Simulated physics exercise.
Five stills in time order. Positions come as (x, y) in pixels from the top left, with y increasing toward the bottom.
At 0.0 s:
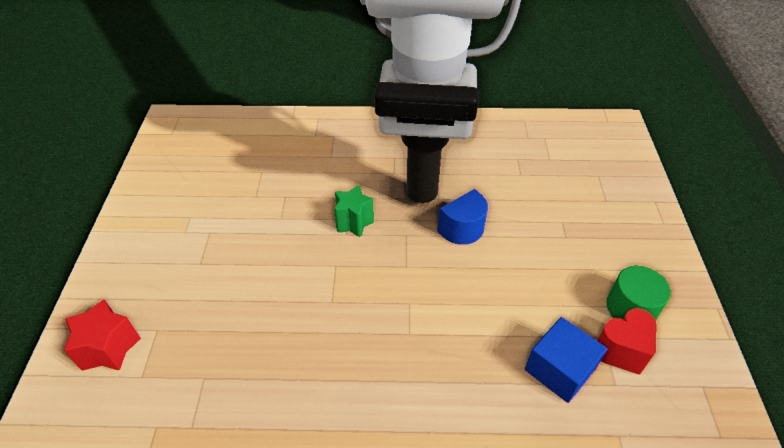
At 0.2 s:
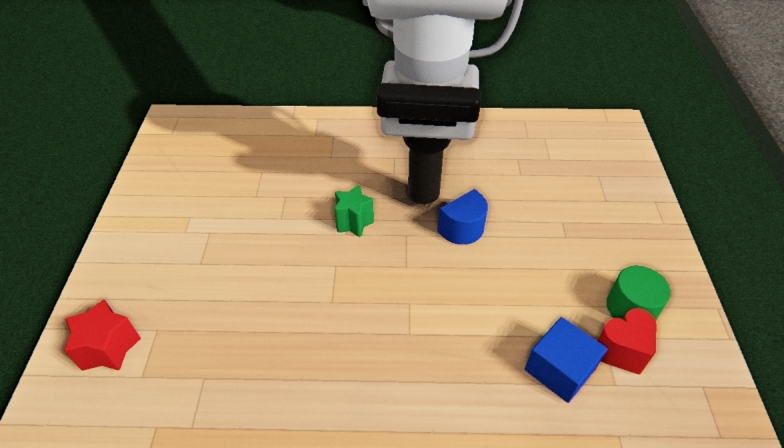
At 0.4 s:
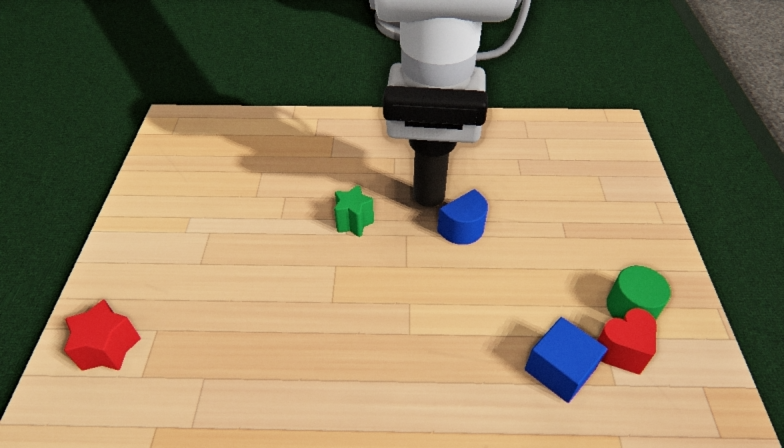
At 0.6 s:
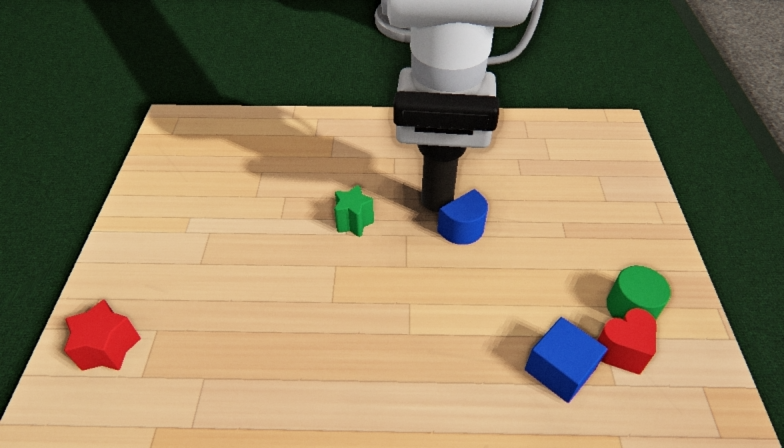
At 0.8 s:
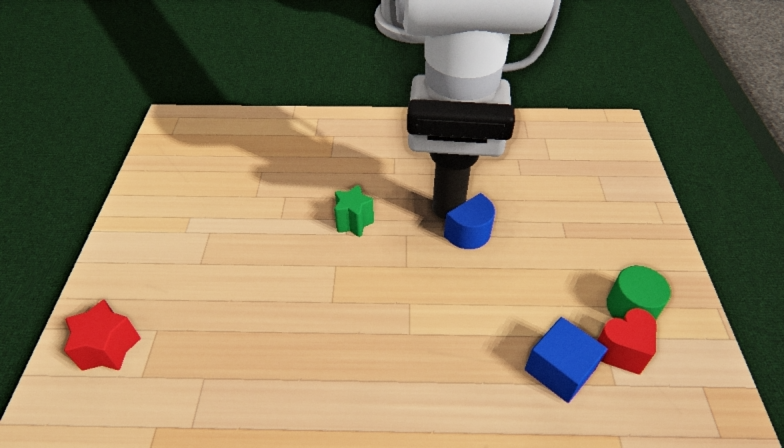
A robot arm with a black rod moved slowly to the right across a wooden table, then nudged the blue D-shaped block slightly to the right, while the other blocks stayed still.
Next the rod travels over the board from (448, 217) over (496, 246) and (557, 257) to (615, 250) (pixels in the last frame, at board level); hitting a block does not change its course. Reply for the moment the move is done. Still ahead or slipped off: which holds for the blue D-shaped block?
Beside or behind it.
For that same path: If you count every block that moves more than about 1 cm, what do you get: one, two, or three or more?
It's going to be one.
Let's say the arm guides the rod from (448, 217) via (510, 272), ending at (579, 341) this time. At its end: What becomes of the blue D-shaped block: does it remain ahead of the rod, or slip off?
Lost on the way.
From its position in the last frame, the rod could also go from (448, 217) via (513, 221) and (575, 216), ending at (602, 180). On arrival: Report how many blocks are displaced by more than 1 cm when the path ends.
I'd put the number at one.
What follows on the original path. One third of the way, rod at (498, 237); blue D-shaped block at (527, 242).
Two thirds of the way, rod at (560, 248); blue D-shaped block at (565, 261), turned 35° clockwise.
At the end, rod at (619, 241); blue D-shaped block at (565, 261), turned 35° clockwise; green circular block in place.
